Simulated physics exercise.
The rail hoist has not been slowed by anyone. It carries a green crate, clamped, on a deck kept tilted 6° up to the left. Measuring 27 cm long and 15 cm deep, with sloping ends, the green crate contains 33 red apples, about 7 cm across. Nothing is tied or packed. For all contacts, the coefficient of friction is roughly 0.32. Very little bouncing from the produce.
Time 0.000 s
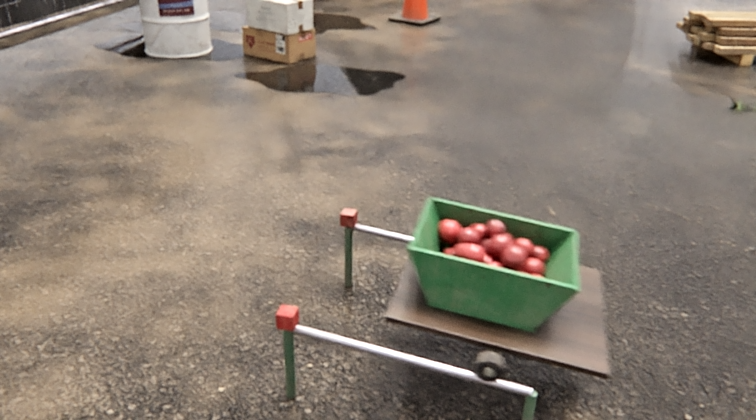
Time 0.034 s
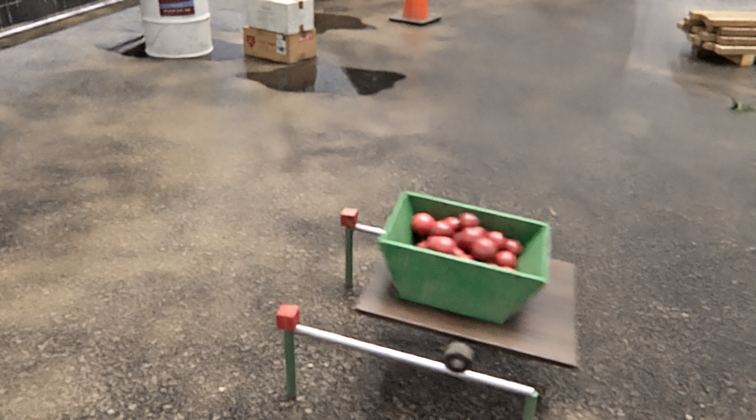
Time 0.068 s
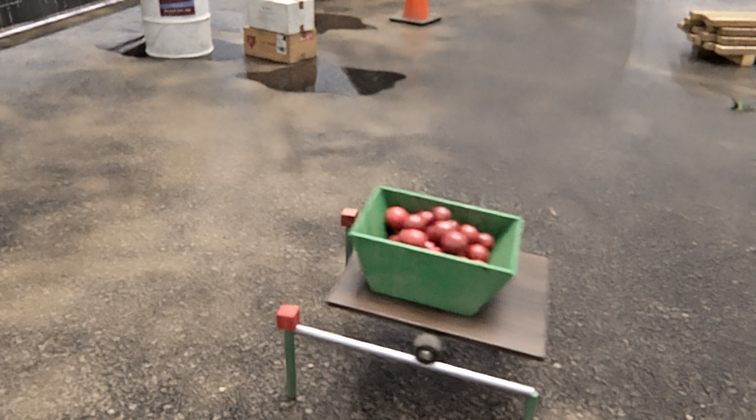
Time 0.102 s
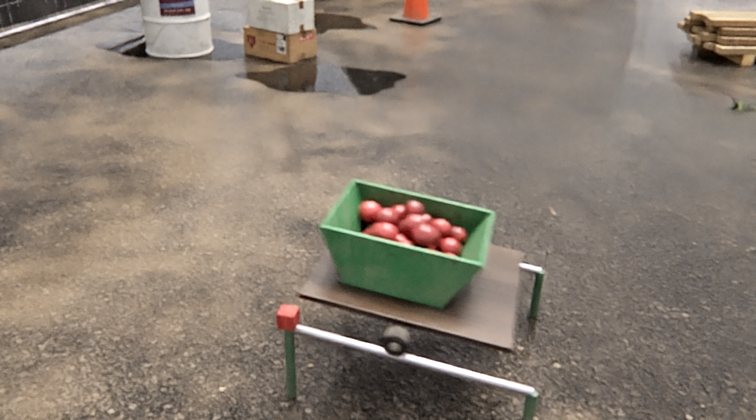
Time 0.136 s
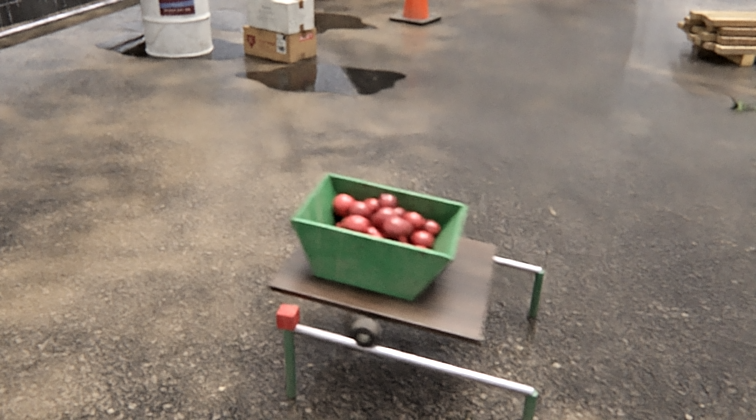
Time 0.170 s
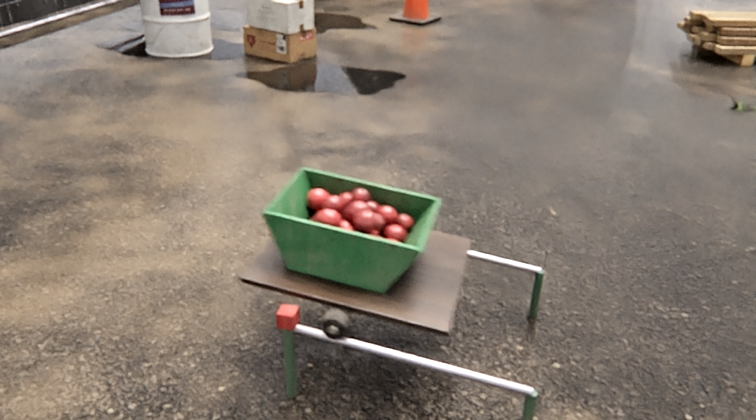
In the video, a green crate filled with red apples rides on a flat dark deck along two pale rails, moving steadily from right to left across wet pavement, with the apples staying inside the crate.
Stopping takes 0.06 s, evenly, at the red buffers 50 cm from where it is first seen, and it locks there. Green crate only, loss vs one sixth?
Out come south of a sixth of the goods.
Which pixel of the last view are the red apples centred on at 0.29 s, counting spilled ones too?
In the last view they're centred near (307, 214).
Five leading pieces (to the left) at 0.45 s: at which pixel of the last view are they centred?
Centre: Approx. (264, 179) px.
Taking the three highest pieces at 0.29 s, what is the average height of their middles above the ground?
Mean height: Near 56 cm.
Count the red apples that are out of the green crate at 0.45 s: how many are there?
By then, roughly 1.
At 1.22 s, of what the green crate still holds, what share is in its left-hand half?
Share in that half: Roughly 60 percent.
After 0.17 s, the buffers are touched.
After 0.29 s, the green crate has all 33.
After 0.45 s, the green crate is down by 1 of 33.
After 0.67 s, the green crate is down by 2 of 33.
Outcome (at 1.22 s), the green crate is down by 2 of 33. Asked share, 2 of 33, 6 per cent.
